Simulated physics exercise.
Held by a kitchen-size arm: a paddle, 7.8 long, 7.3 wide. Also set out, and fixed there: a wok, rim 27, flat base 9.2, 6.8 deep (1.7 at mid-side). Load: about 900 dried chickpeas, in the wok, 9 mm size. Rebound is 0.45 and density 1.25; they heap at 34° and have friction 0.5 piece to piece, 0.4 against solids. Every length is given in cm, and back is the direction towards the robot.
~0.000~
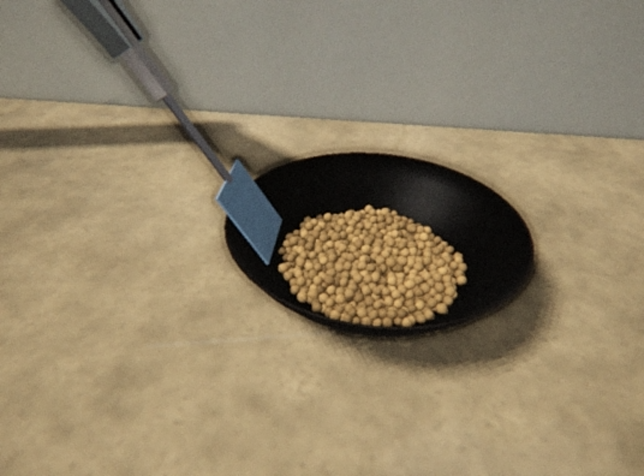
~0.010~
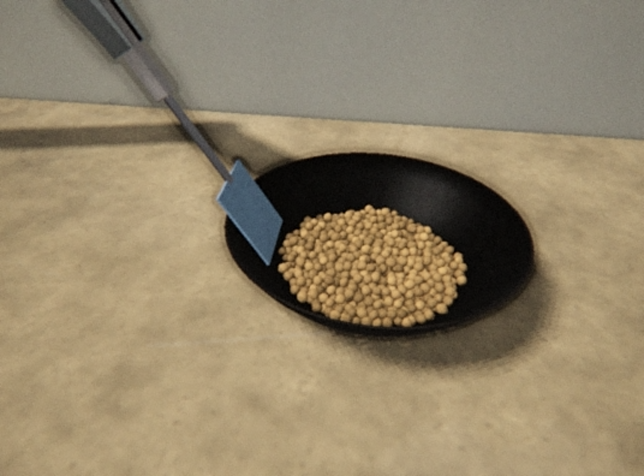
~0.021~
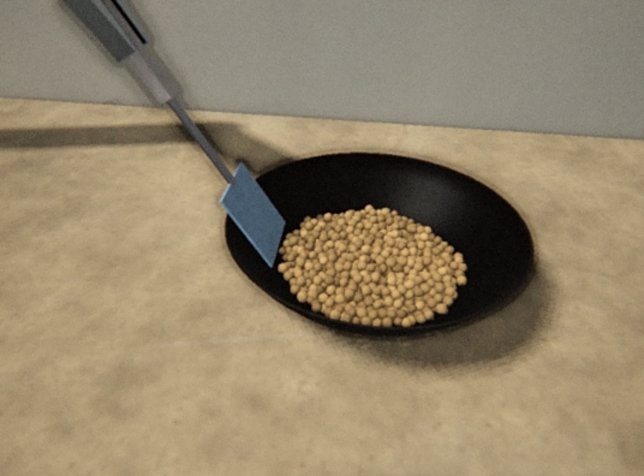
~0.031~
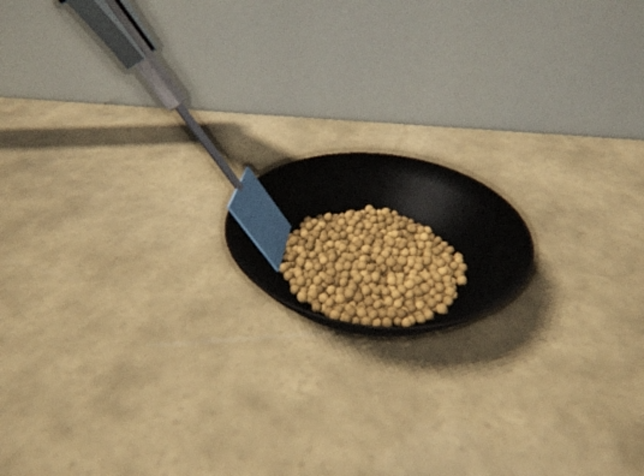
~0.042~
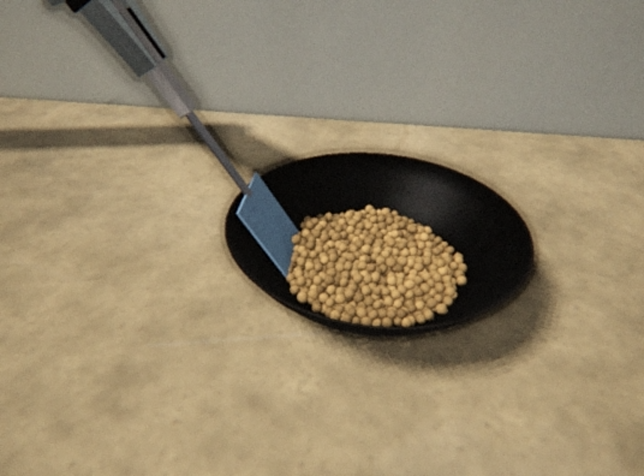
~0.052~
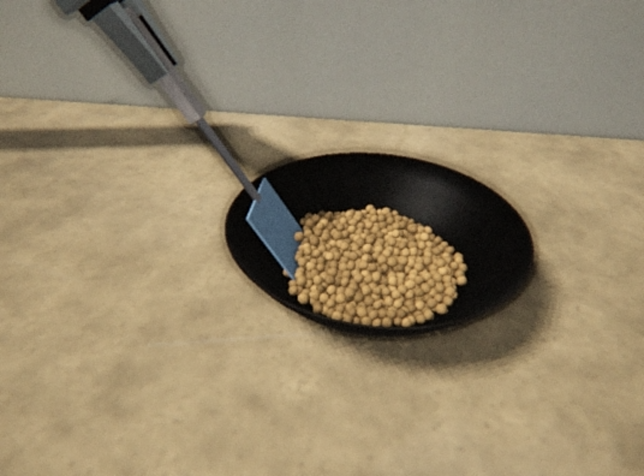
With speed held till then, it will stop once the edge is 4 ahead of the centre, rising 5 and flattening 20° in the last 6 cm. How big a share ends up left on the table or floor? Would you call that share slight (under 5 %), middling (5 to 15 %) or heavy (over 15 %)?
It is slight.
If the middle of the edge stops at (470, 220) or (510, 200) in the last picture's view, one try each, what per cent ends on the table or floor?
Respectively some 20 and 25 percent end on the table or floor.
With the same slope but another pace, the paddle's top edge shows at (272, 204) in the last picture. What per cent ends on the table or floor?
Share: Roughly 10 %.
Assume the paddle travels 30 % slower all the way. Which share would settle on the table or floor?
Estimated result: Some 0 %.
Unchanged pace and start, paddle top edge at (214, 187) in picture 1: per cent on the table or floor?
0 percent or so.
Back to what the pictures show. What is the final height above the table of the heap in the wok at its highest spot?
Height at the end: Around 7.0 cm.
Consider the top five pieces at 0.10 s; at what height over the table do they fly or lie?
Height: Approx. 5 cm.
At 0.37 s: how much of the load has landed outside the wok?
Fraction noted: Close to 0 per cent.
After 0.10 s, sloping 58°, highest piece 5 above the table; 900 in the wok.
After 0.15 s, sloping 49°, highest piece 6 above the table; 900 in the wok.
After 0.37 s, sloping 38°, highest piece 8 above the table; 899 in the wok, 1 on the blade or in flight.
After 1.42 s, sloping 38°, highest piece 7 above the table; 897 in the wok, 3 on the table or floor.
In the end, 897 in the wok, 3 on the table or floor. That is 0 % on the table or floor.
